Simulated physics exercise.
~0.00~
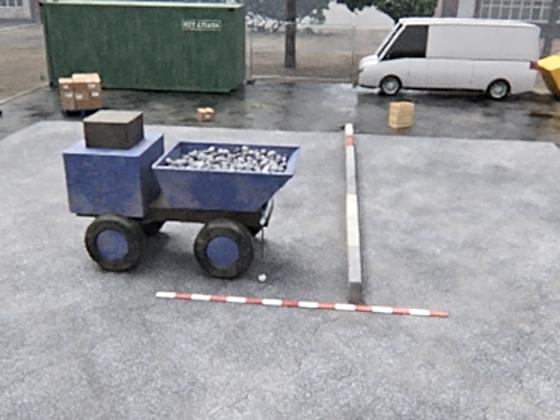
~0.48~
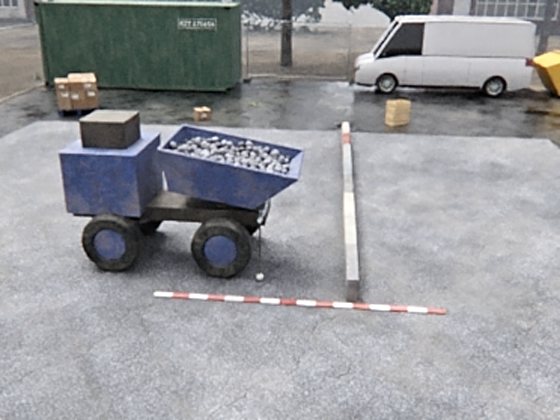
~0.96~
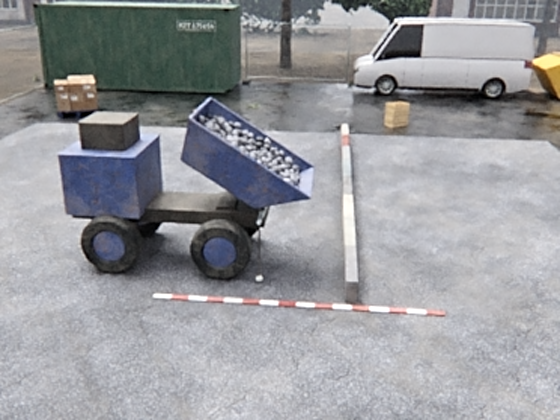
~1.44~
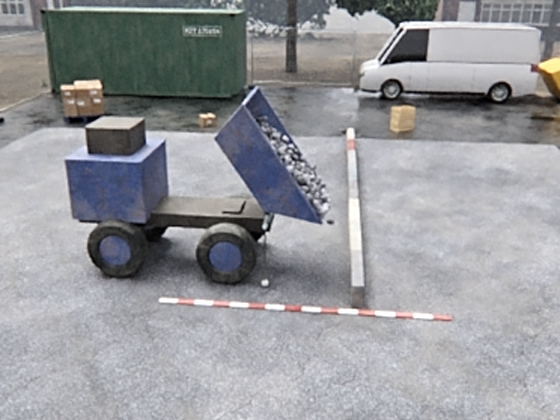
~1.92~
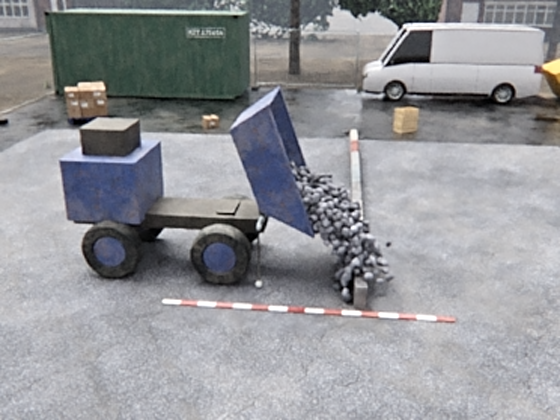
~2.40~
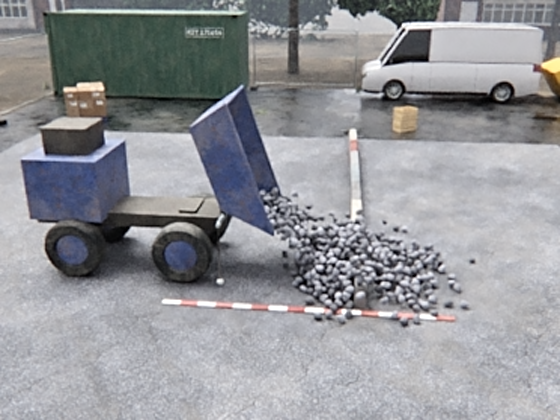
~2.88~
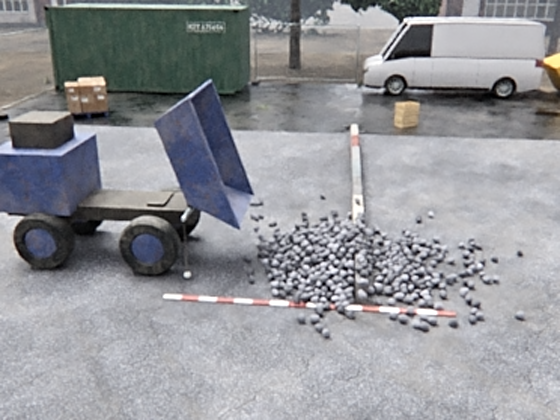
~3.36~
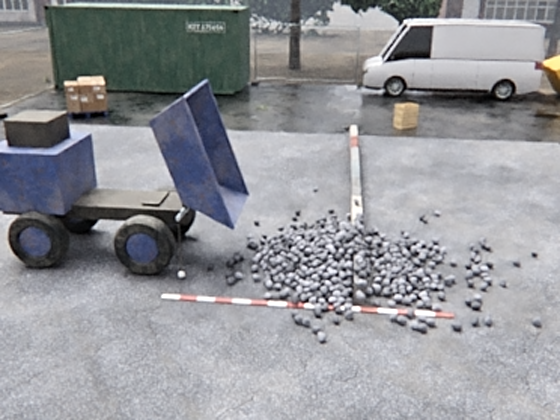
In the video, a small blue dumper tips its body steeply and grey stones pour out to the right over a low kerb, then it pulls away to the left, leaving them spread on both sides of the kerb, with its emptied body still raised.
